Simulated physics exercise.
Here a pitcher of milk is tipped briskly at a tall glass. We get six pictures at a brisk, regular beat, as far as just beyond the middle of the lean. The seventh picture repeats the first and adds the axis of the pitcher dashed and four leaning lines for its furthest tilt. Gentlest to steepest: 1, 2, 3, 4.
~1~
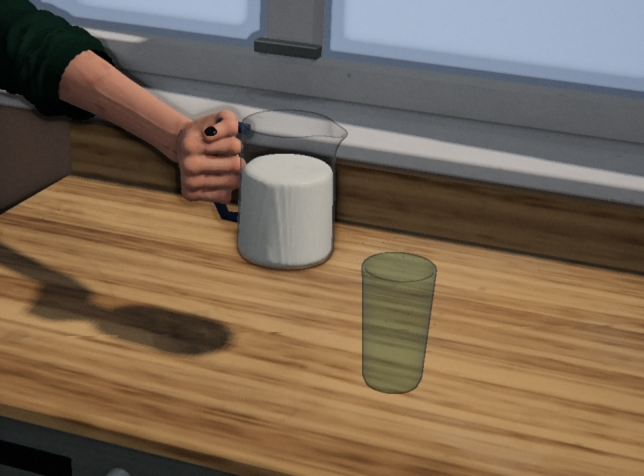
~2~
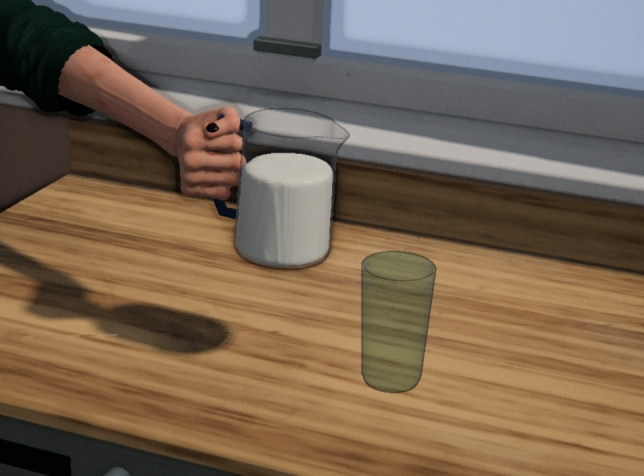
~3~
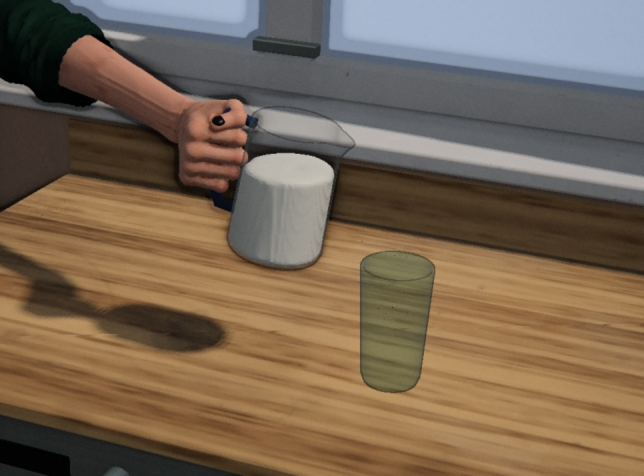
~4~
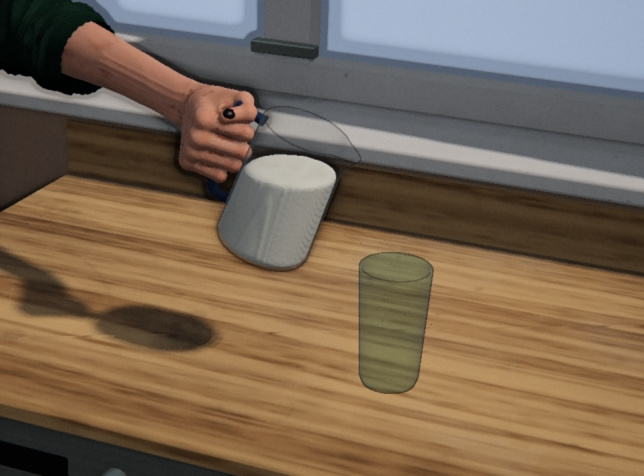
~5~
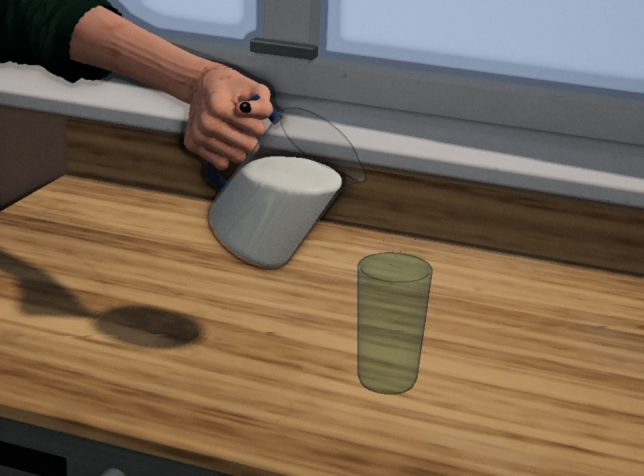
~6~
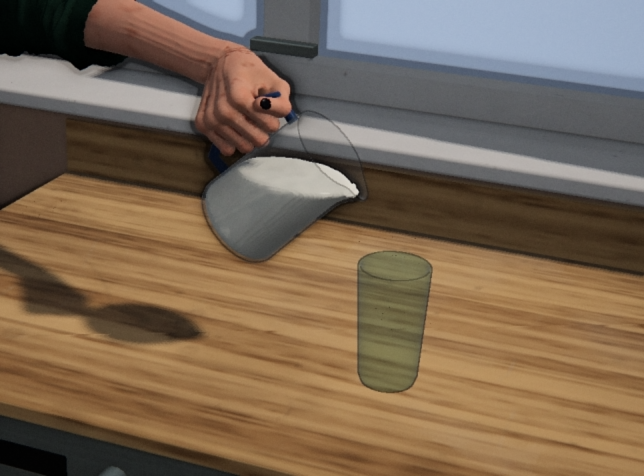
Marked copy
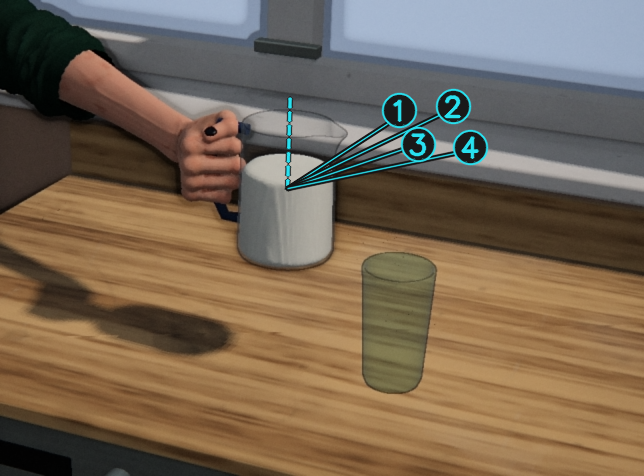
The clip shows a hand in a dark green sleeve holding a clear pitcher of milk beside a tall, greenish glass on a wooden counter, then tilting the pitcher steadily to the right while the glass stays still.
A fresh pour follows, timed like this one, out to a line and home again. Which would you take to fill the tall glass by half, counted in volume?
4 is best.
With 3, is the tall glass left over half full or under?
Under.
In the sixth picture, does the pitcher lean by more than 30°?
Yes.
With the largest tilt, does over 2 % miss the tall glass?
No, it does not.
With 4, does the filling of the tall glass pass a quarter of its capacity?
Yes.
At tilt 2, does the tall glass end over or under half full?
Under.
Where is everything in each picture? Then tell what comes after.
Upright, lip at (345, 135); rim of the tall glass round (399, 266); nothing has left yet.
Tipped about 2°, lip at (347, 136); nothing has left yet.
Tipped about 9°, lip at (352, 145); nothing has left yet.
Tipped about 20°, lip at (359, 160); nothing has left yet.
Tipped about 32°, lip at (364, 179); nothing has left yet.
Tipped about 46°, lip at (366, 198); nothing has left yet.
On the marked copy, 1 at (387, 123); 2 at (439, 115); 3 at (401, 149); 4 at (454, 153).
If 1 is chosen, the tall glass ends with about 9 % of what it can hold.
If 2 is chosen, the tall glass ends with about 19 % of what it can hold.
If 3 is chosen, the tall glass ends with about 33 % of what it can hold.
If 4 is chosen, the tall glass ends with about 52 % of what it can hold.
